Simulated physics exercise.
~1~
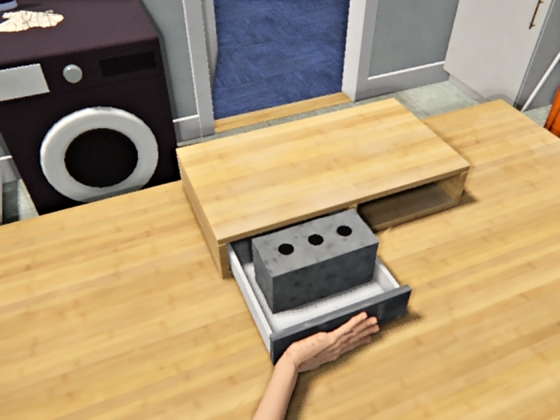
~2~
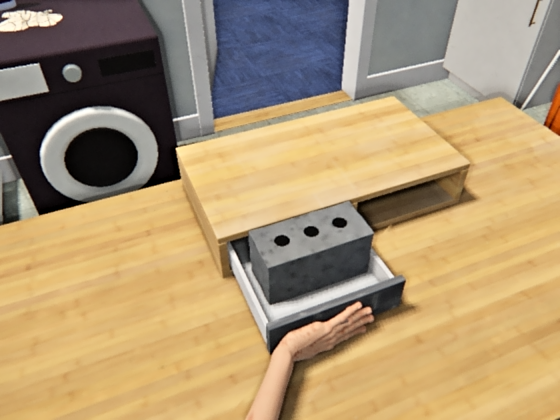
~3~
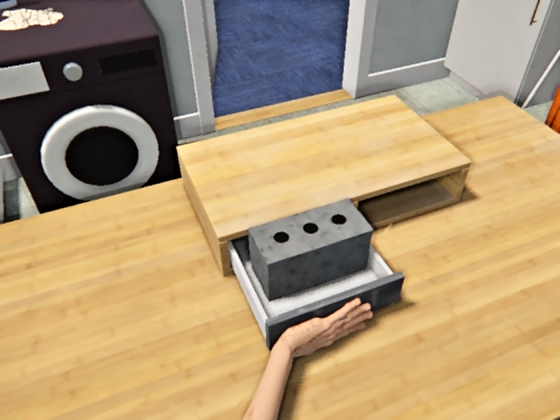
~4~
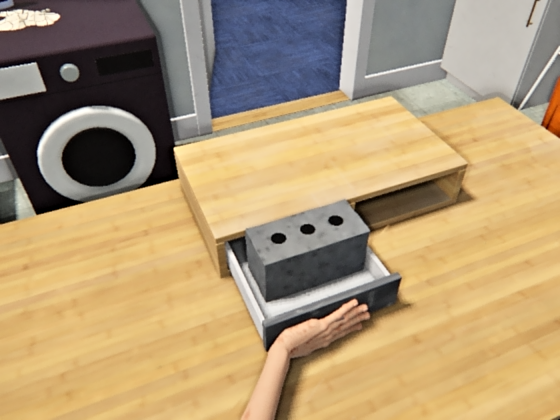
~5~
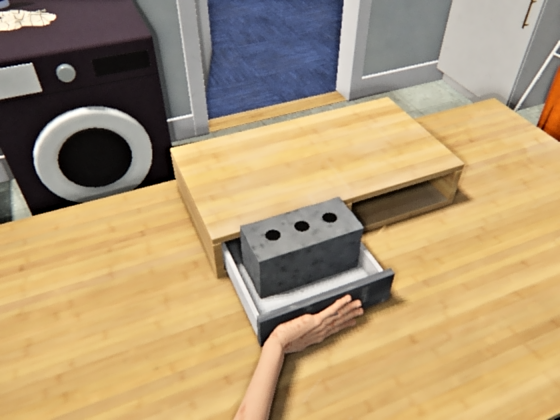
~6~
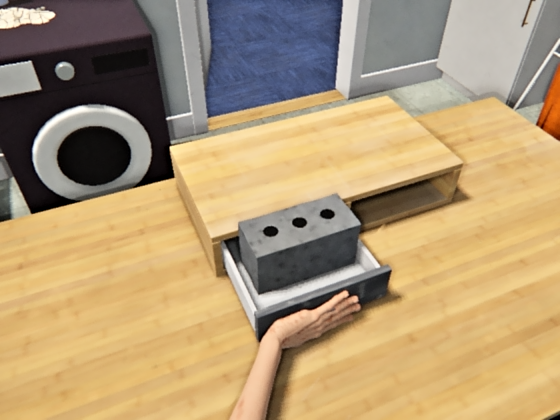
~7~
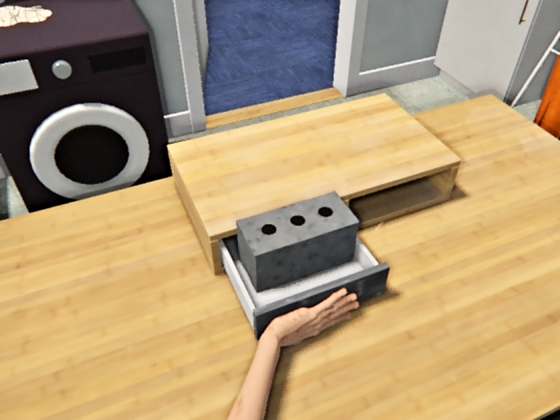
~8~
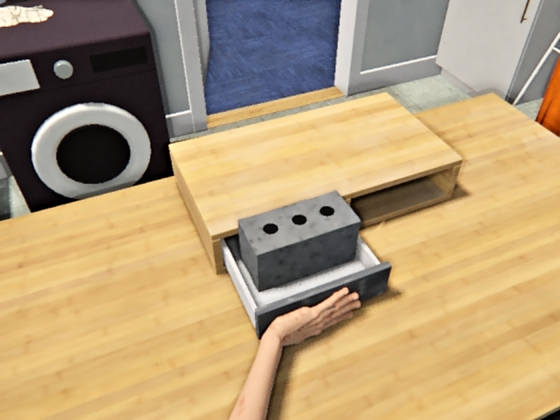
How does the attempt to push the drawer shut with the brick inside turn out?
The drawer jams after moving in only slightly. The brick stands too tall to pass under the chest's top, so the drawer stays ajar.
